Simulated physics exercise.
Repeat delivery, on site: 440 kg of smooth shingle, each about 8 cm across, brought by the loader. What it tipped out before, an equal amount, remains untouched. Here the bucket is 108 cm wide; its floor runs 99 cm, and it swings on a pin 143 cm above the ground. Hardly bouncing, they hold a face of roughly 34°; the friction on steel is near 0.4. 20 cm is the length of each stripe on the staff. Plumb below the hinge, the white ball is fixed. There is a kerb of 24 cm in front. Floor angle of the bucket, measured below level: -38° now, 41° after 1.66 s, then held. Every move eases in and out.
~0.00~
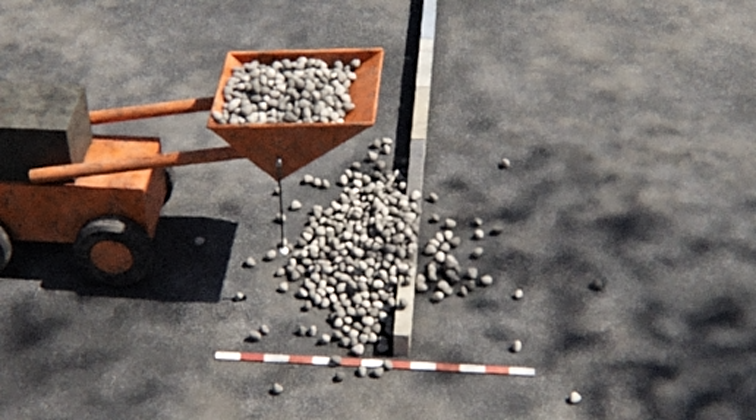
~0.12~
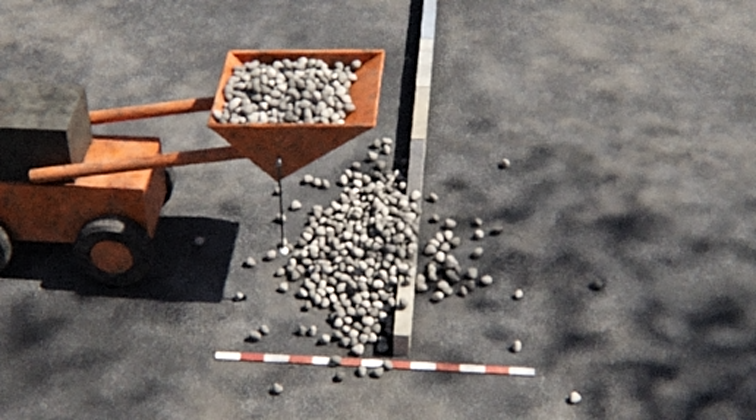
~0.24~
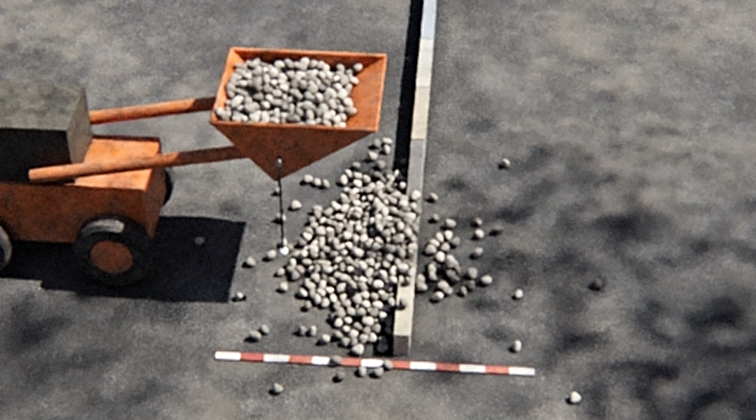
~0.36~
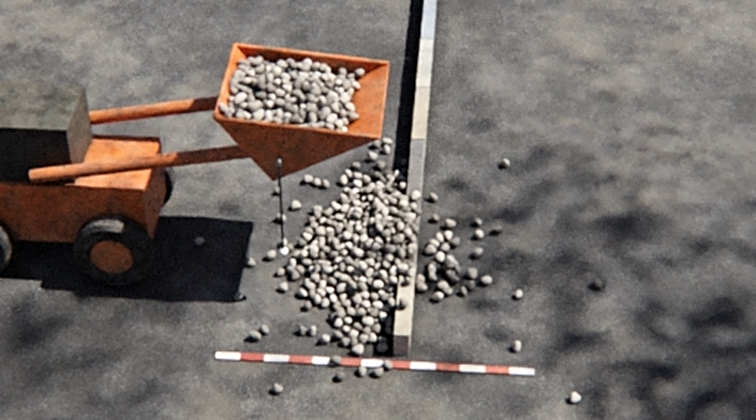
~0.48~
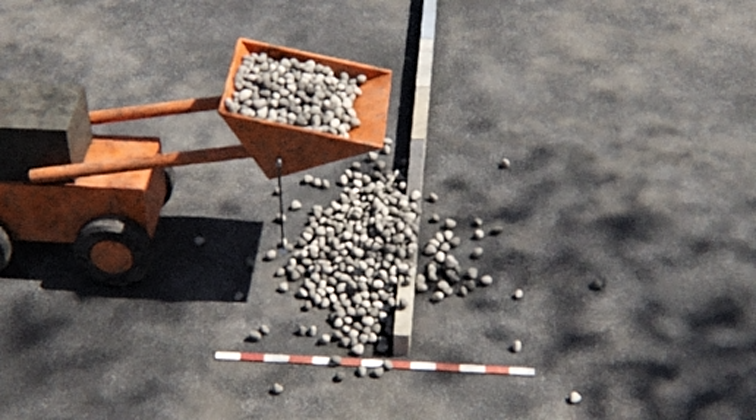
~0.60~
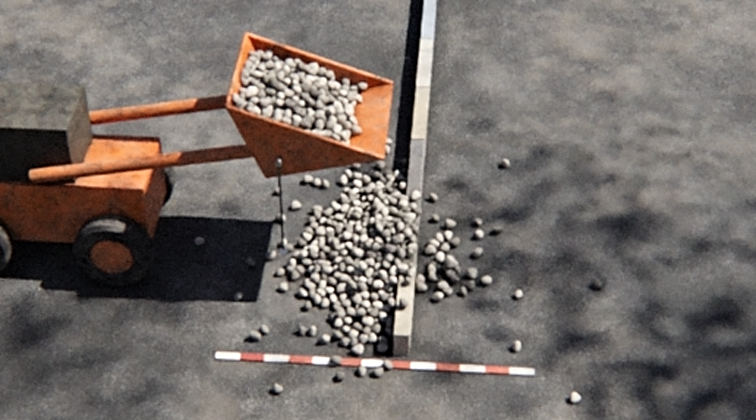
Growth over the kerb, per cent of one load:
55 percent.
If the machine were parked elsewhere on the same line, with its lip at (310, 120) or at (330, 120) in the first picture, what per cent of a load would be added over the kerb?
Around 5 percent, then around 10 percent.
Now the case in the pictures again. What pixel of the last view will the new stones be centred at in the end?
Near (422, 247).
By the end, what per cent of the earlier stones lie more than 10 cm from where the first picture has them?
About 20 per cent.
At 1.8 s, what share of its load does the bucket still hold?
Held: Around 30 % of the load.
After 1.2 s the floor is at 28°; in per cent of one load, 97 in the bucket, 97 on this side of the kerb, 6 over the kerb; the foremost stones are at (521, 275).
After 1.8 s the floor is at 41°; in per cent of one load, 28 in the bucket, 152 on this side of the kerb, 21 over the kerb; the foremost stones are at (524, 284).
After 2.1 s the floor is at 41°; in per cent of one load, 0 in the bucket, 151 on this side of the kerb, 49 over the kerb; the foremost stones are at (560, 284).
After 4.8 s the floor is at 41°; in per cent of one load, 0 in the bucket, 139 on this side of the kerb, 61 over the kerb; the foremost stones are at (635, 261). Net gain over the kerb, 55.
